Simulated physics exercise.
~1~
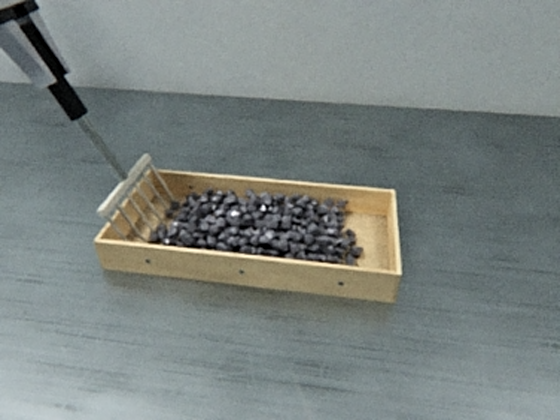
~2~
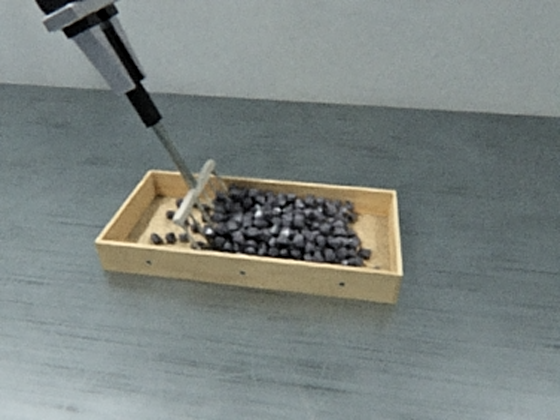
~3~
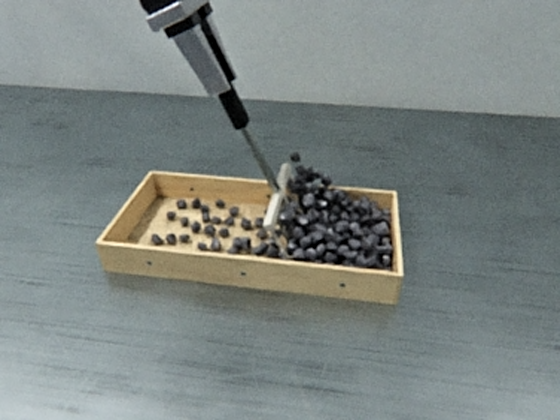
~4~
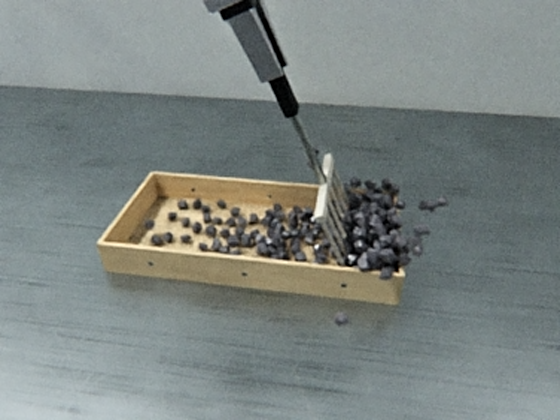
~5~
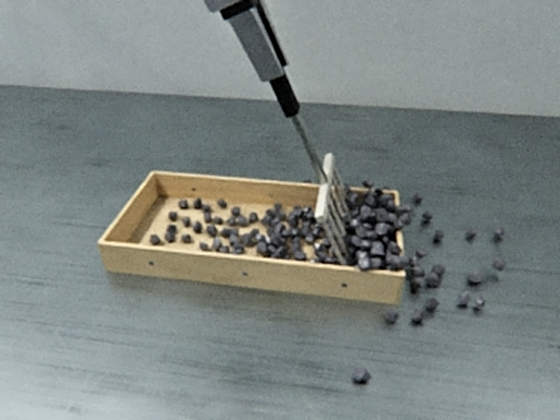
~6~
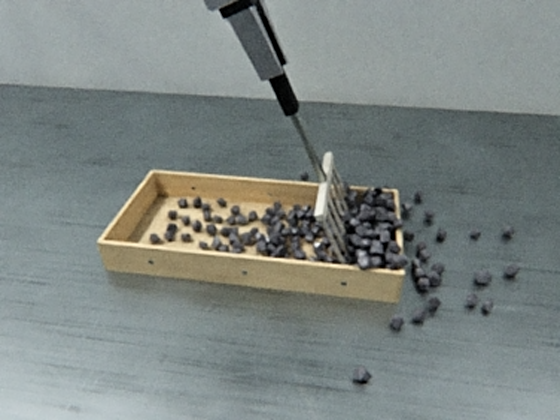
The clip opens on a robot arm holding a pale, pronged fork at the left end of a shallow wooden tray, which is filled with small dark pebbles. The fork sweeps to the right, pushing the pebbles ahead of it while some slip behind and scatter across the tray floor. The load piles up steeply against the right end, rising above the rim. As the fork nears that end, pebbles spill over the edge and tumble onto the grey table. The fork then stops, with most pebbles still in the tray and a small portion scattered outside it.
